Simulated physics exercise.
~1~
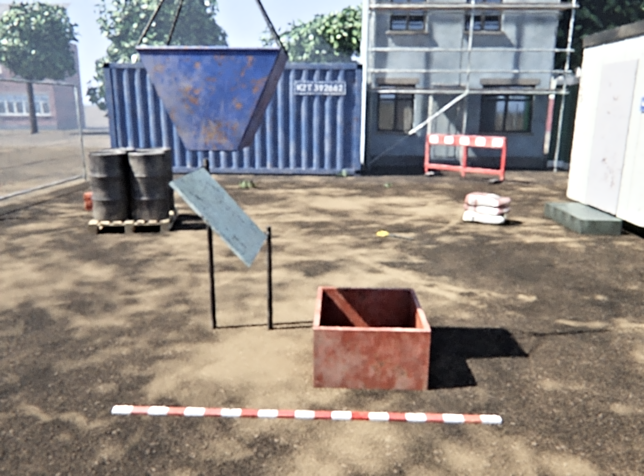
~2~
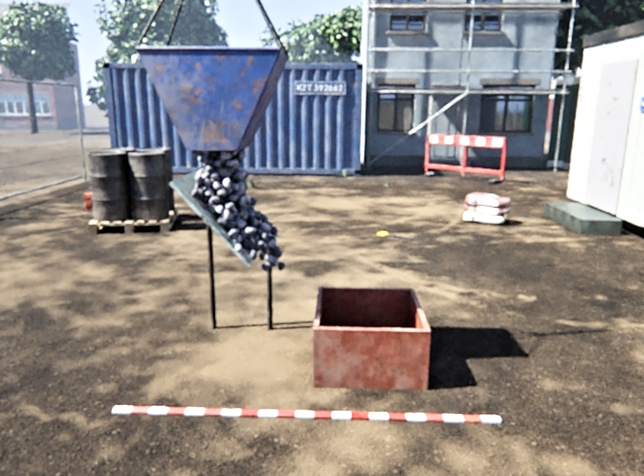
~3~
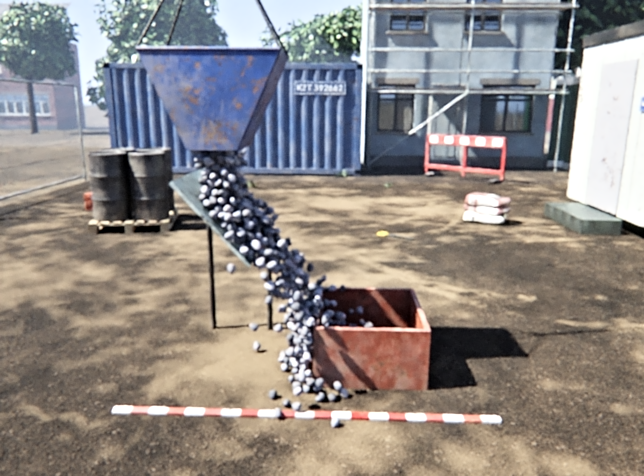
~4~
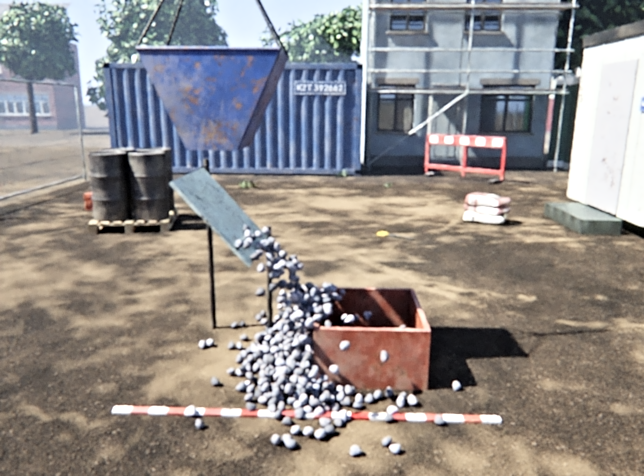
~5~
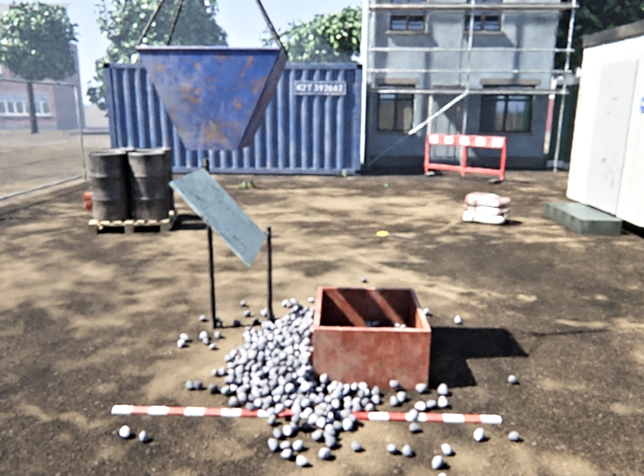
In the video, grey stones pour from a hanging blue hopper onto a tilted slab and slide down to the right toward an open reddish bin. Most pile up on the ground left of the bin, while some land inside and a few scatter in front and to the right.
